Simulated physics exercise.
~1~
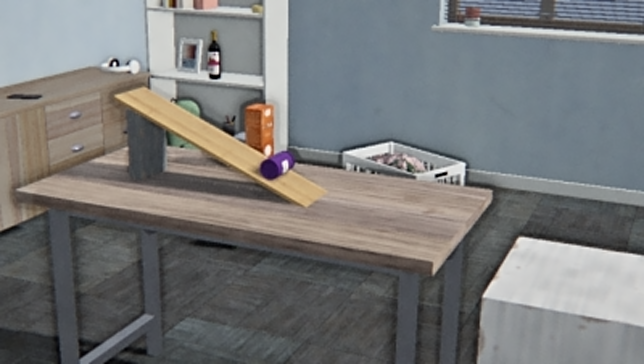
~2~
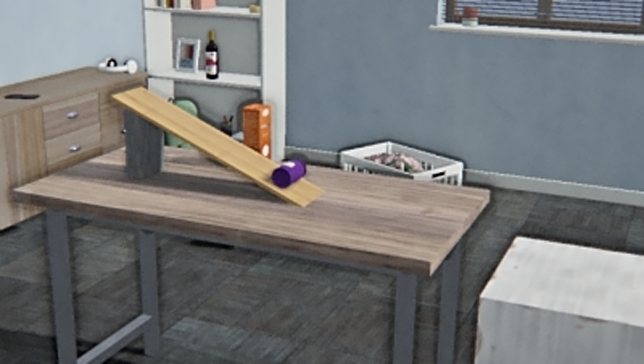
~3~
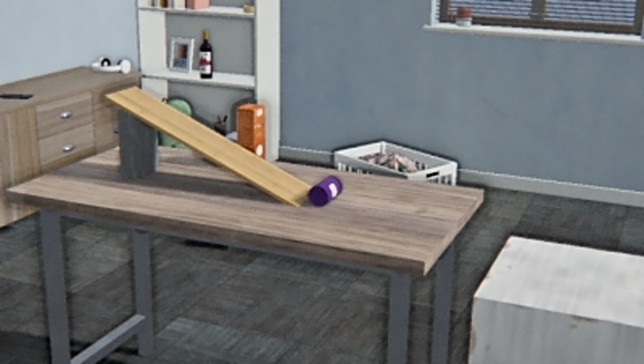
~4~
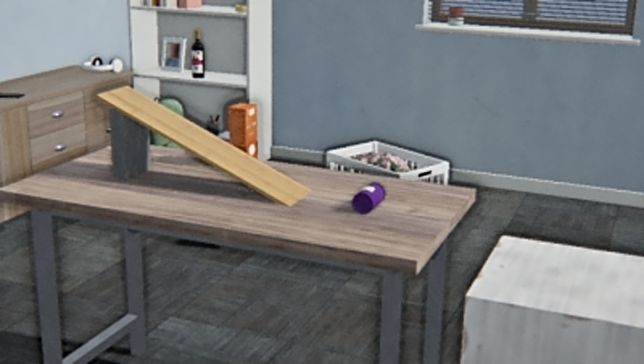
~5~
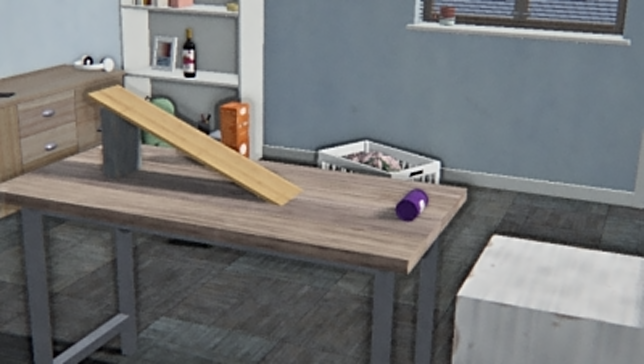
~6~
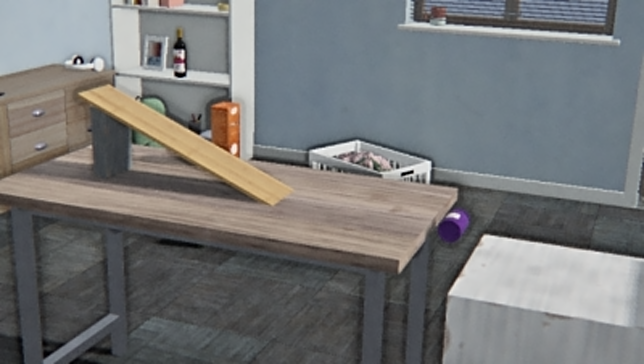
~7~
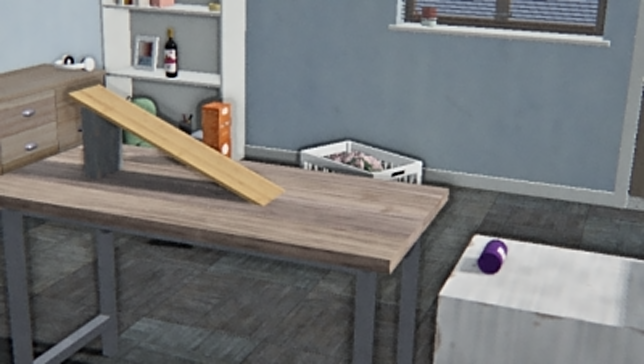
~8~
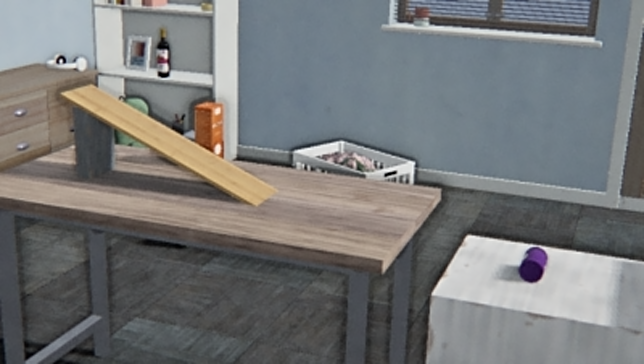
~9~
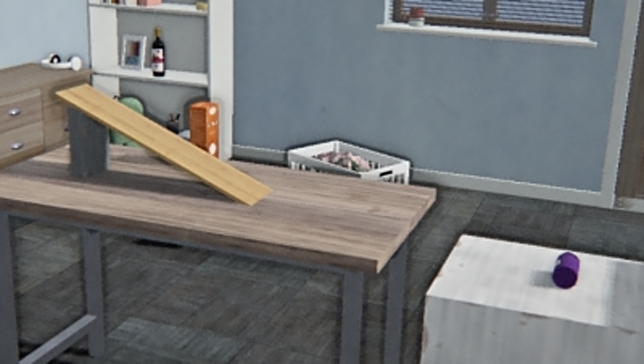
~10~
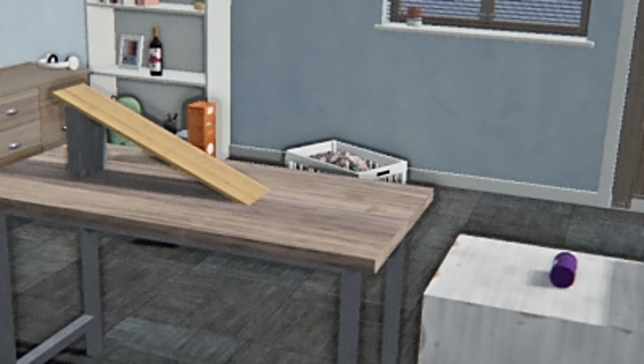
A purple jar rolled down a wooden ramp, crossed the table and went off its right edge, clearing the gap to land on a lower white top, where it rolled a little farther and stopped, while the orange carton stayed put behind the ramp.
